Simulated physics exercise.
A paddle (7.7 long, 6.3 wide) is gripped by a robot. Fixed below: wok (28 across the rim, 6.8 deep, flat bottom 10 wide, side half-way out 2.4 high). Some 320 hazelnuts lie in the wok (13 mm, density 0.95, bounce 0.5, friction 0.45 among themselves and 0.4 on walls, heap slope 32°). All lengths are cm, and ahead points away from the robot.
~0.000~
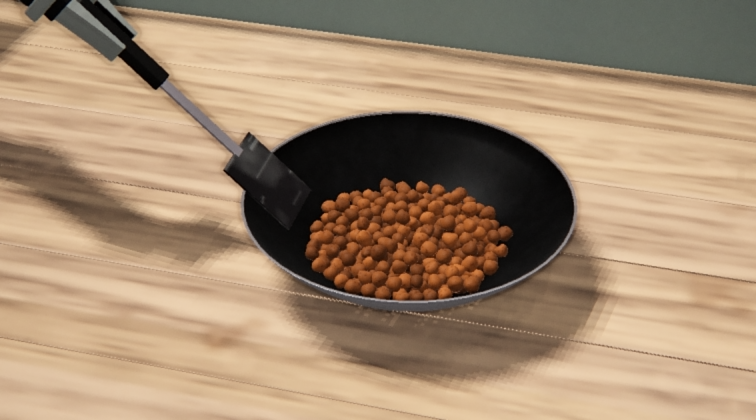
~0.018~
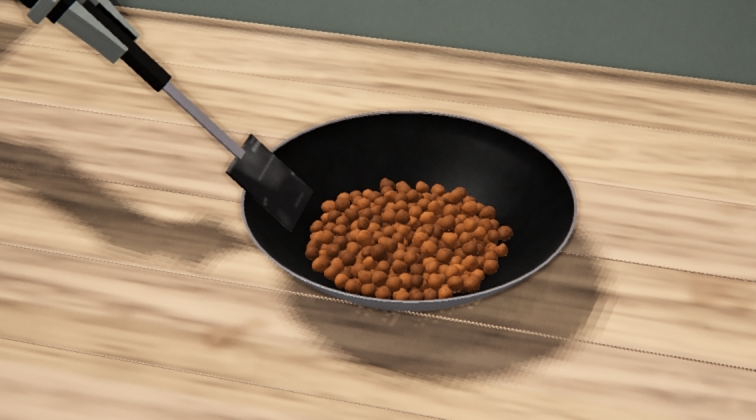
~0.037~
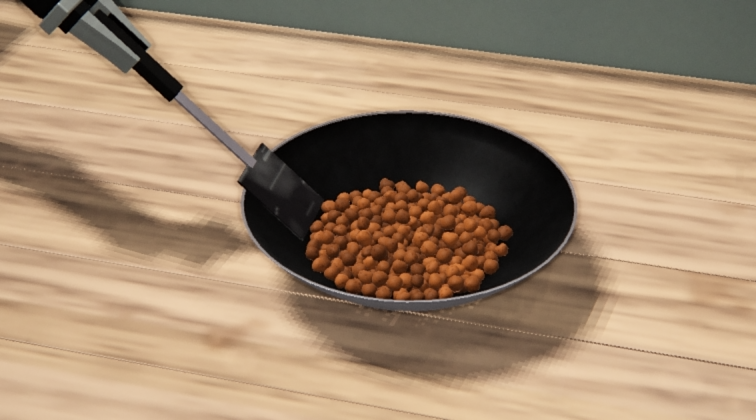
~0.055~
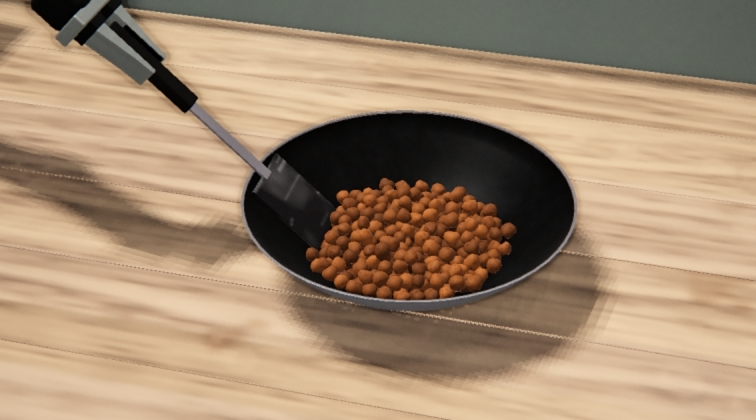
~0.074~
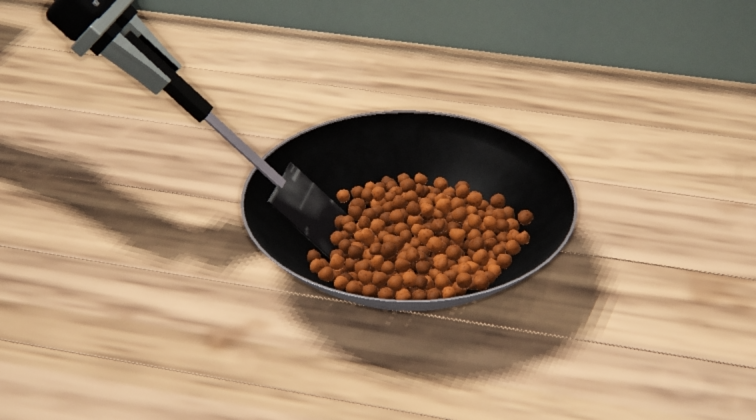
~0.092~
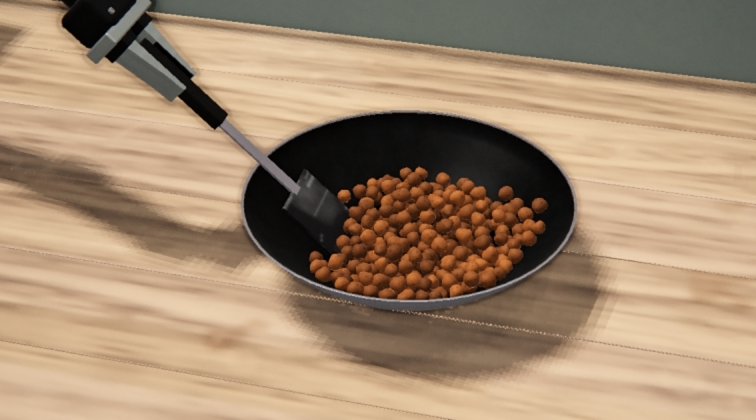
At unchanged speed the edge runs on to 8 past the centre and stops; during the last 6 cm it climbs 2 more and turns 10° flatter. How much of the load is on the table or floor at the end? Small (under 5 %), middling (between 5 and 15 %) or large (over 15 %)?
Answer: Middling; between 5 and 15 % of the hazelnuts finish on the table or floor.
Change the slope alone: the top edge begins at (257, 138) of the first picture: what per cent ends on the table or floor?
Some 15 per cent.
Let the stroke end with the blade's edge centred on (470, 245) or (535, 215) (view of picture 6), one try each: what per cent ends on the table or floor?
About 0 and 35 per cent.
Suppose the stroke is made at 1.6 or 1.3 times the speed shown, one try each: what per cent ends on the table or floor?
Some 25 and 20 per cent.
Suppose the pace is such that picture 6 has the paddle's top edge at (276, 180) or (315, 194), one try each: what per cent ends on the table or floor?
Some 0 and 20 per cent.
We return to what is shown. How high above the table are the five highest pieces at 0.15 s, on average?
Roughly 7 cm.
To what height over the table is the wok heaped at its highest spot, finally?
About 8.0 cm.
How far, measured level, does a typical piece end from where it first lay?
Some 5 cm.
After 0.15 s, sloping 43°, highest piece 8 above the table; 325 in the wok.
After 0.22 s, sloping 39°, highest piece 7 above the table; 323 in the wok, 2 on the blade or in flight.
After 0.45 s, sloping 33°, highest piece 8 above the table; 296 in the wok, 21 on the table or floor, 8 on the blade or in flight.
After 1.50 s, sloping 33°, highest piece 7 above the table; 295 in the wok, 30 on the table or floor.
At rest, 295 in the wok, 30 on the table or floor. That is 9 % on the table or floor.
